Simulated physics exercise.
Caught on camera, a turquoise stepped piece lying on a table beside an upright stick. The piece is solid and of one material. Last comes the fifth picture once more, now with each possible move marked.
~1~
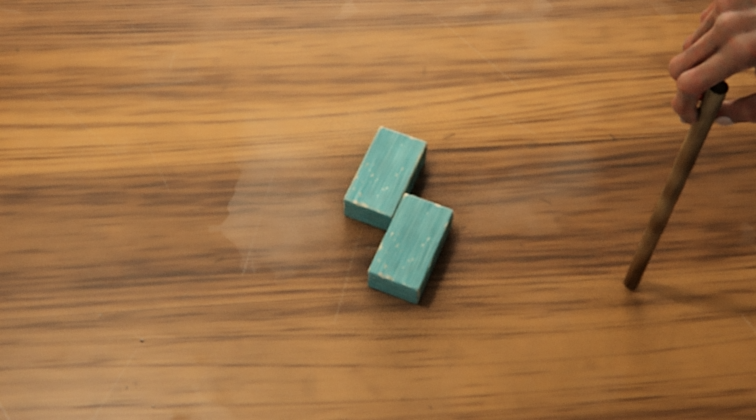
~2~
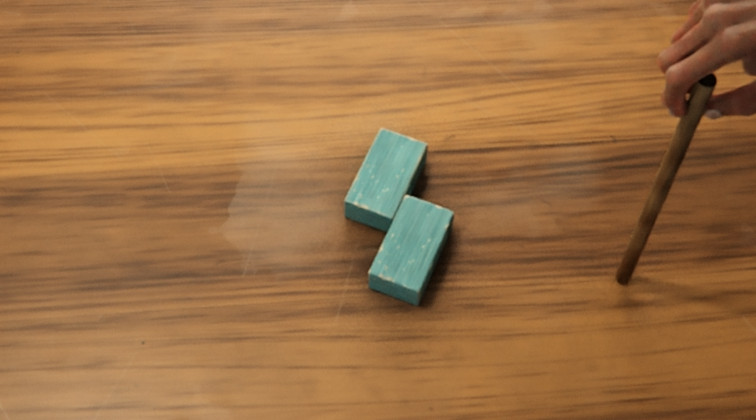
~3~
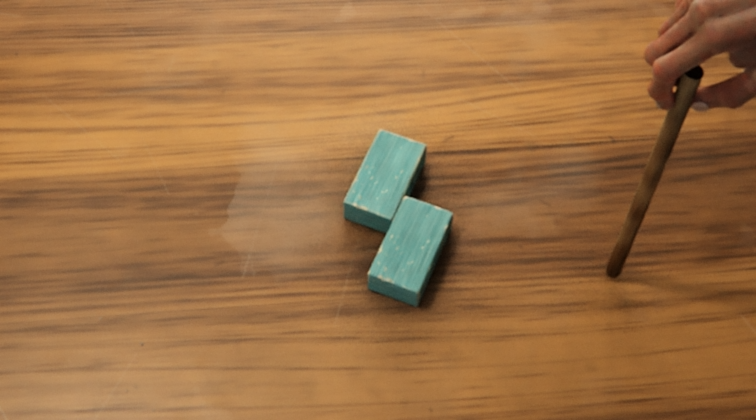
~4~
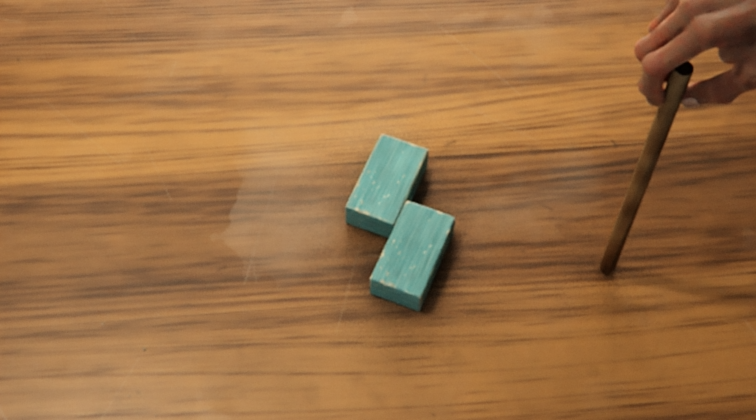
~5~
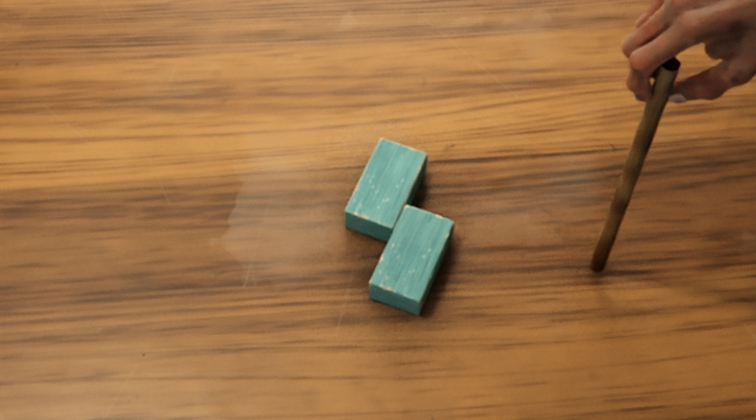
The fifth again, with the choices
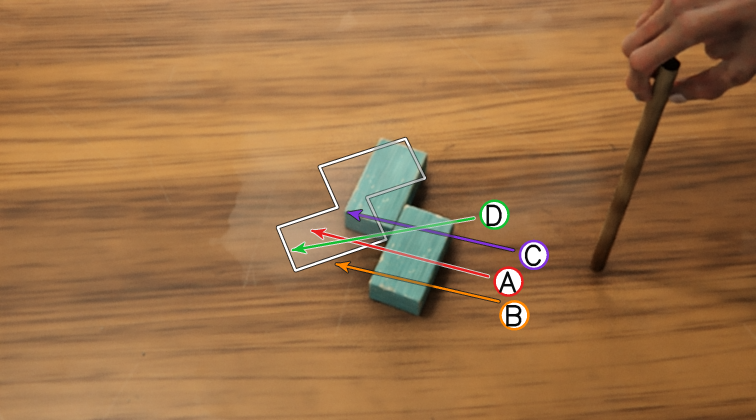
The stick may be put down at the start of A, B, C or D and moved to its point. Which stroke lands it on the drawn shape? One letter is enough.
Only B fits it in.
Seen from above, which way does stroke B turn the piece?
It turns clockwise.
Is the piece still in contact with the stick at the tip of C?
Yes.
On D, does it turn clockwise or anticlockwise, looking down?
On that stroke, anticlockwise.
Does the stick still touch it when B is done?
Yes.
On the marked copy, A from (488, 276) to (312, 231); B from (499, 301) to (336, 264); C from (513, 250) to (348, 212); D from (474, 218) to (293, 250).
Taking B. A third of the way, foot of the stick (439, 289), piece (412, 252).
Two thirds of the way, foot of the stick (380, 276), piece (362, 233).
When it is over, foot of the stick (336, 265), piece (331, 219); it fills the outline.
As for the rest, A leaves the piece out of the outline, at (290, 189); C leaves the piece out of the outline, at (317, 238); D leaves the piece out of the outline, at (328, 278).
